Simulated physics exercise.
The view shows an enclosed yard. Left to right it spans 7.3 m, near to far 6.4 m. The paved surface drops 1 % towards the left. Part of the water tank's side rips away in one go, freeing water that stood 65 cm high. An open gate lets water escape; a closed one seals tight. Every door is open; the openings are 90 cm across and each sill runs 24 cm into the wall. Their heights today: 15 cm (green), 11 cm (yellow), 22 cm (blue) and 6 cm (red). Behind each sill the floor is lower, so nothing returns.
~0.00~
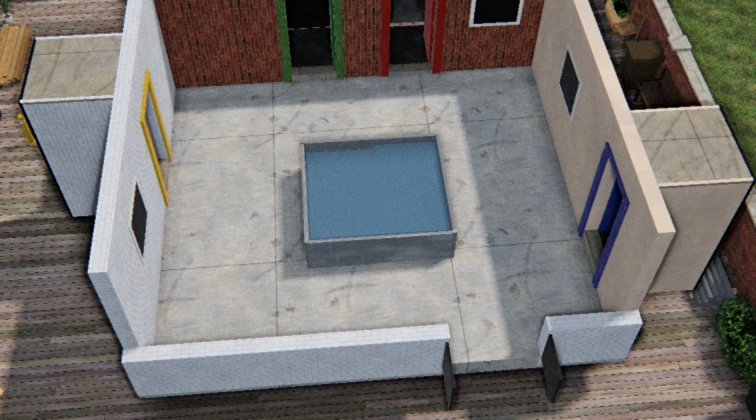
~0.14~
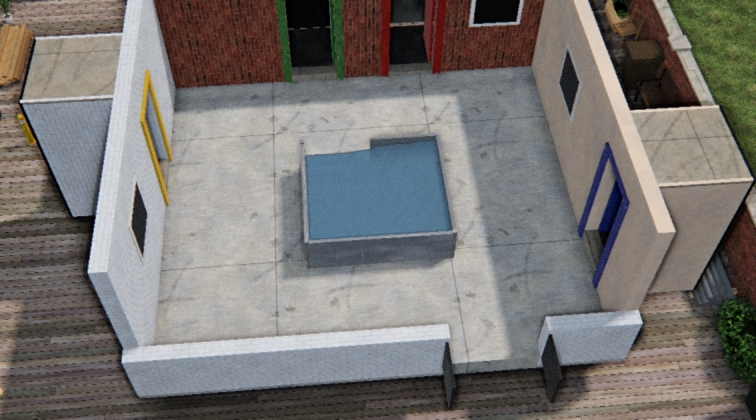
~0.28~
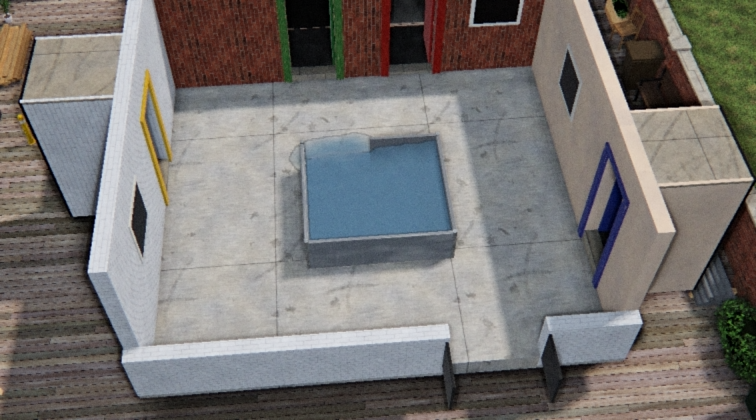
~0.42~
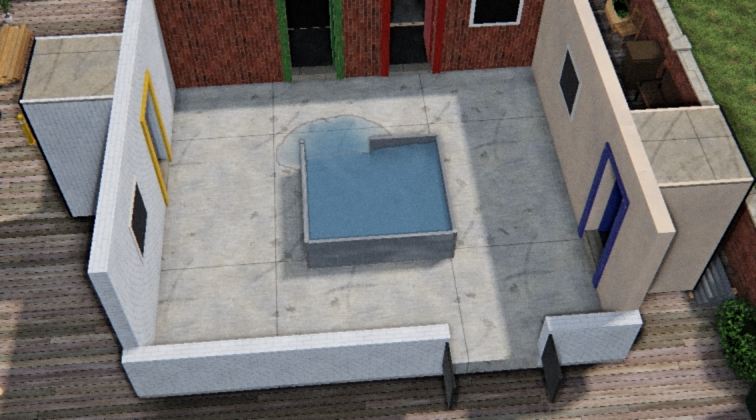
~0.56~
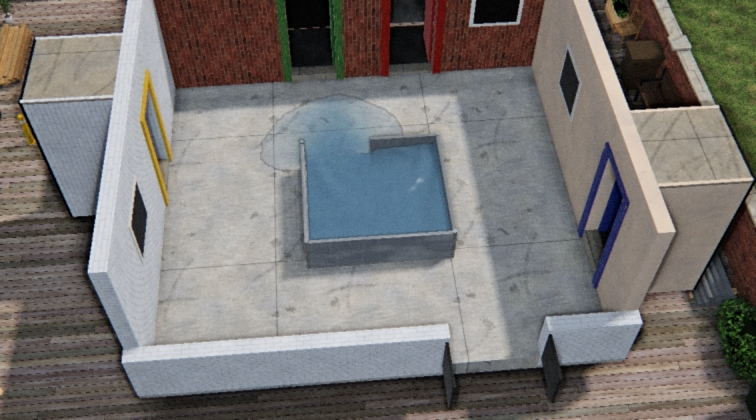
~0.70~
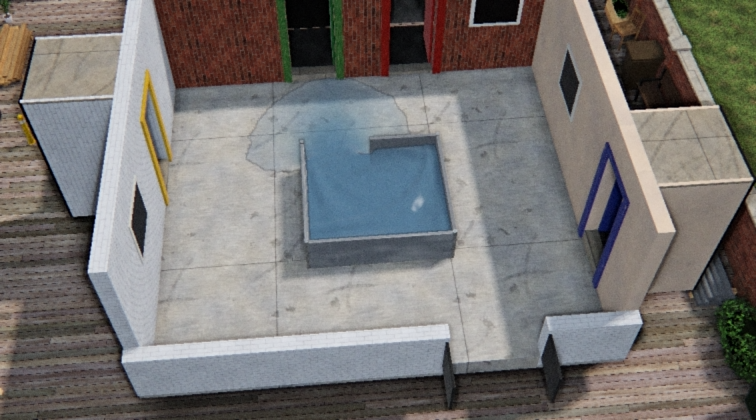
The clip opens on a walled yard with a still, full water tank standing on pale paving. Part of the tank's far side breaks away, and water pours through the gap, spreading in a widening, rounded sheet across the paving behind it while ripples cross the water inside.
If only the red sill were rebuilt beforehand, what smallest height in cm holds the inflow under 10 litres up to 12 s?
It would have to be roughly 13 cm high.
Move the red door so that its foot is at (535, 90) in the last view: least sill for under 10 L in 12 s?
Roughly 13.0 cm.
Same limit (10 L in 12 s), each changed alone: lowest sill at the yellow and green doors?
Roughly 7.5 cm at yellow and 33 cm at green.
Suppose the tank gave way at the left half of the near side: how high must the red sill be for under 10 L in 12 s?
About 8.0 cm.
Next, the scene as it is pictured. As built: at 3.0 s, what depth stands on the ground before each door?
In cm: Green 29, yellow 7, blue 0, red 13.
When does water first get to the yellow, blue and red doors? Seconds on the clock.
Yellow 2.8 s, blue 5.5 s, red 1.1 s.
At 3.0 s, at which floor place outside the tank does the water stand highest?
Near (176, 98).
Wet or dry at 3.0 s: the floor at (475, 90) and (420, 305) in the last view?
In turn: Under water, not reached.
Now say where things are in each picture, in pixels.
In the first frame, the water tank at (375, 188) is whole and still, 65 cm deep; the red door at (412, 36) is dry.
In the second frame, the gap is on the far side, the front 0.2 m out at a hidden place; the back of the water tank holds 65 cm.
In the third frame, the gap is on the far side, the front 0.8 m out at (348, 137); the back of the water tank holds 65 cm.
In the fourth frame, the front is at (334, 120), 1.3 m from the gap on the far side; 2.1 m2 of floor is wet, 65 cm left at the back.
In the fifth frame, the gap is on the far side, the front 1.9 m out at (332, 98); the back of the water tank holds 66 cm.
In the sixth frame, water pours out on the far side and has run 2.4 m, to (319, 80); about 5 cm deep outside, 60 cm at the back; 0.8 m in a straight line remain to the red door at (412, 36).
After 1.4 s water covers 20 % of the floor, deepest (37 cm) near (324, 162); 12 cm at the red door, 2 litres in over its 6 cm sill.
After 3.0 s water covers 35 % of the floor, deepest (34 cm) near (176, 98); 13 cm at the red door, 38 litres in over its 6 cm sill.
After 12.0 s water covers 100 % of the floor, deepest (12 cm) near (153, 374); 5 cm at the red door, 76 litres in over its 6 cm sill.
At the red door as built, the water arrived by 1.2 s and peaked near 14 cm at 1.6 s.
Run again over the same 12 s with other heights there, 20 litres in over 11 cm, 5 litres over 14.5 cm. The limit of 10 litres is kept from about 13 cm up.
